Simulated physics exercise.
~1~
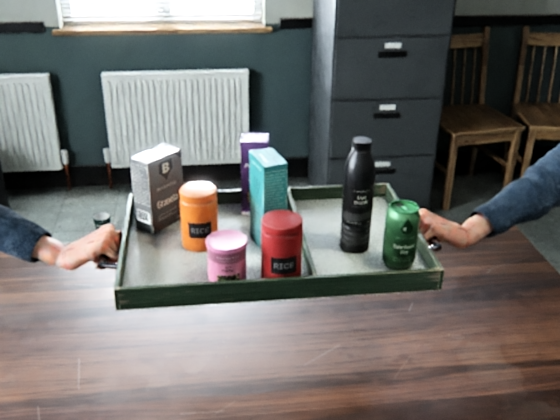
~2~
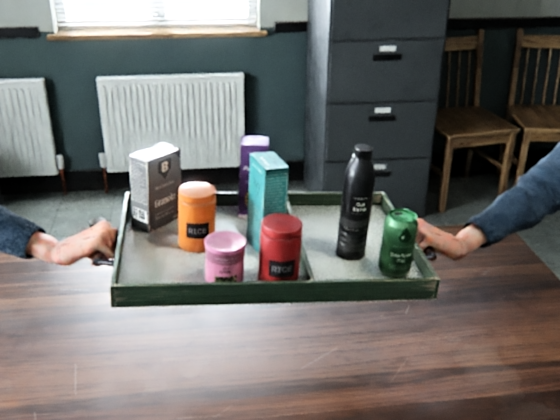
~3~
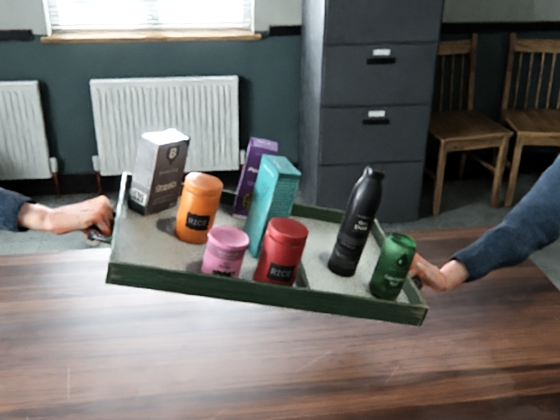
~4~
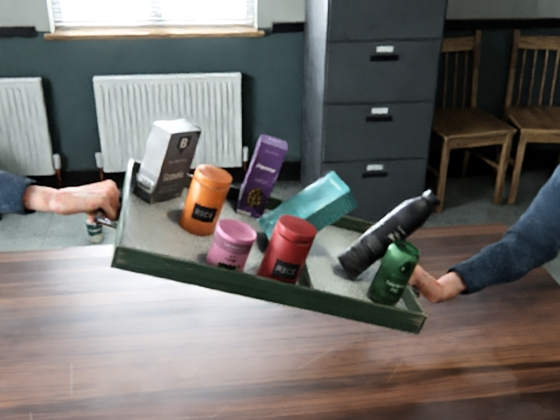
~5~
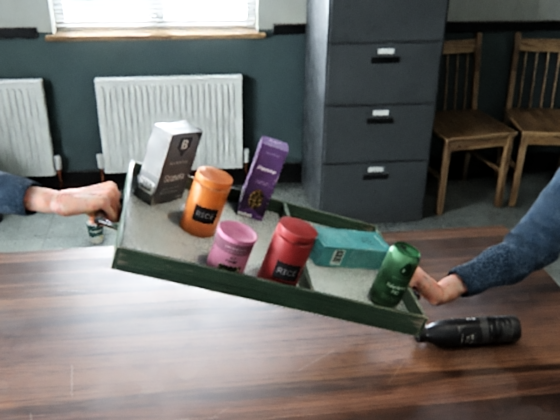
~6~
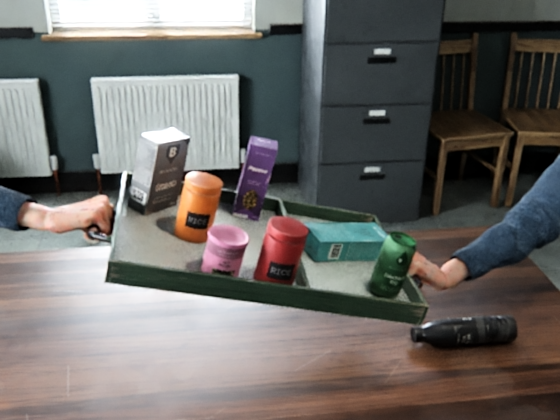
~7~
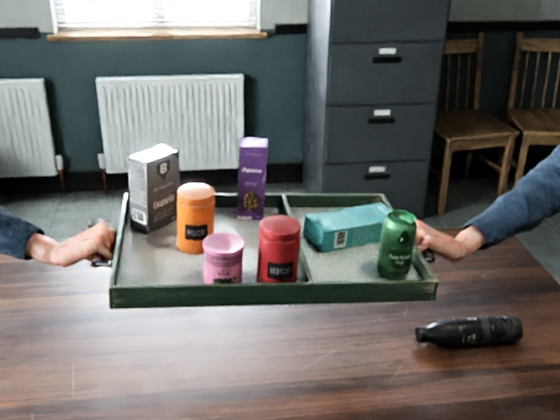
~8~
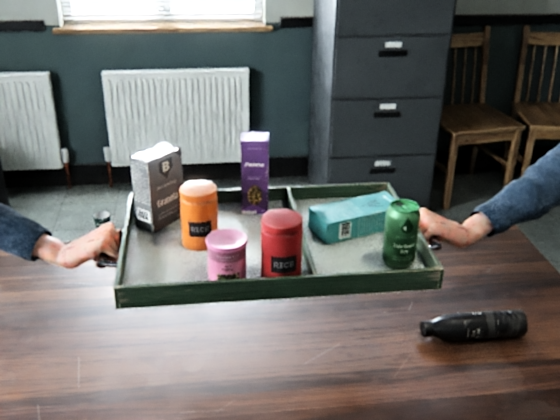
Hand-held tray of containers tilting down to the right, turquoise carton toppling and black bottle falling onto the table, then levelling again.
